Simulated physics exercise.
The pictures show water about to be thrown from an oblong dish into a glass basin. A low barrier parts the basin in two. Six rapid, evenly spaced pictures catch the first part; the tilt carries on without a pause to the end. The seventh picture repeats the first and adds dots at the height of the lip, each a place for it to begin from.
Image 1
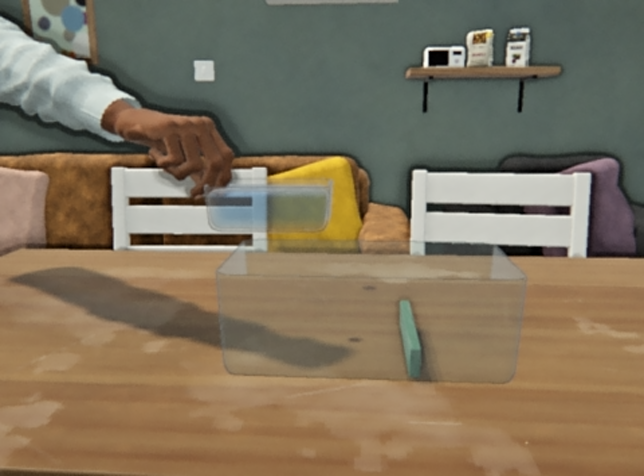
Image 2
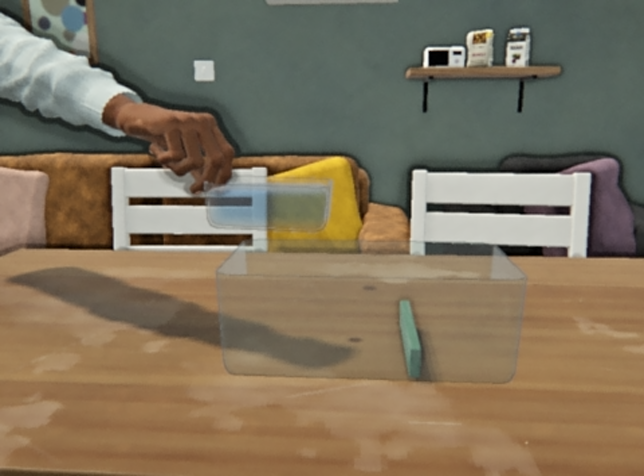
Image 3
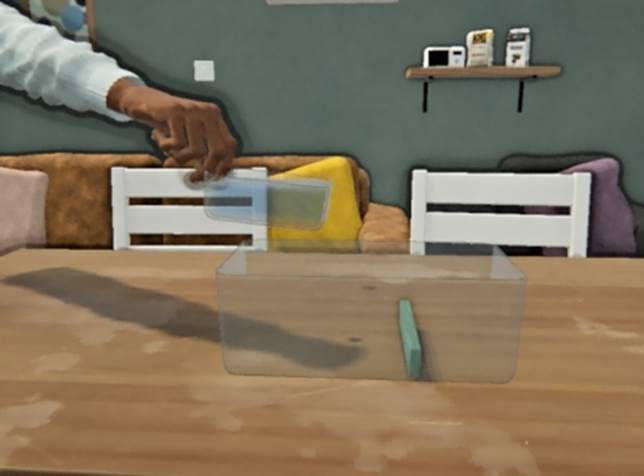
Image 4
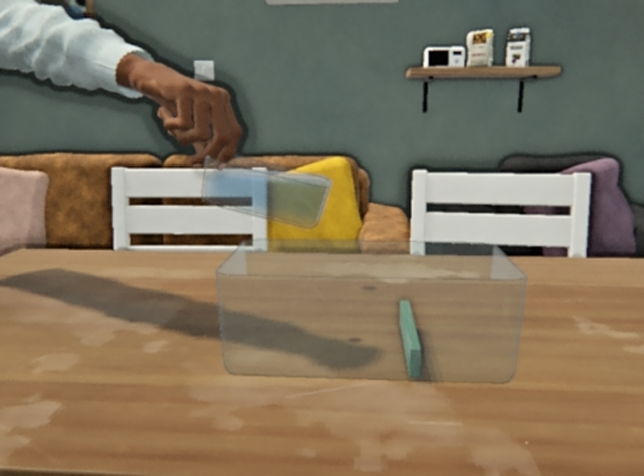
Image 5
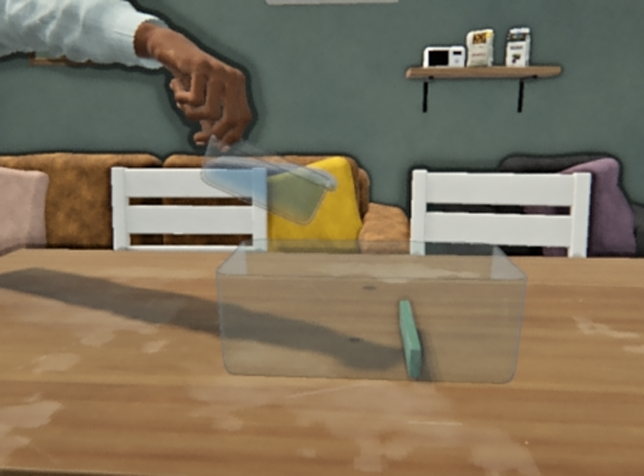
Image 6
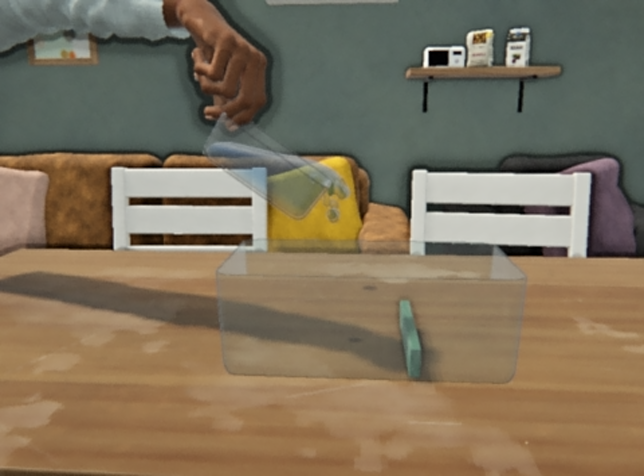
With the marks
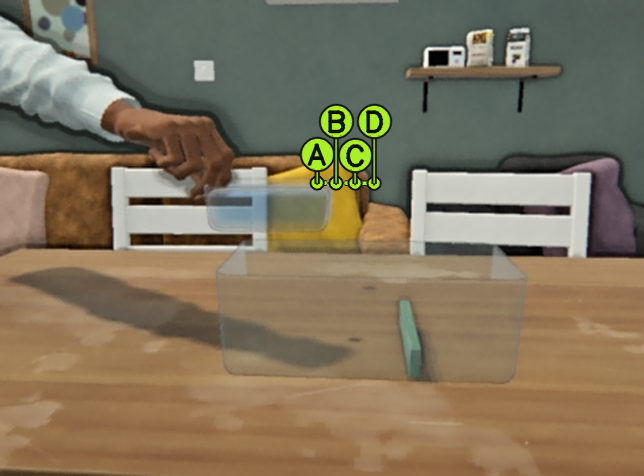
In this clip, a hand above a wooden table holds a clear oblong dish of water beside a glass basin with a low green divider, then gradually tilts it rightward until water runs over its lip.
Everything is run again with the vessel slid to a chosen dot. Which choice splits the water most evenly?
A beats the others.
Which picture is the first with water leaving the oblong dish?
Picture 4.
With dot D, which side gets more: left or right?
The right side.
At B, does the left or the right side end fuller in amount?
More ends on the right.
On the marked copy, A at (317, 182); B at (336, 183); C at (355, 183); D at (374, 183).
If A is chosen, about 49 % ends left of the wall and 49 % right of it.
If B is chosen, about 32 % ends left of the wall and 65 % right of it; 3 % is lost outside.
If C is chosen, about 23 % ends left of the wall and 75 % right of it.
If D is chosen, about 18 % ends left of the wall and 80 % right of it.
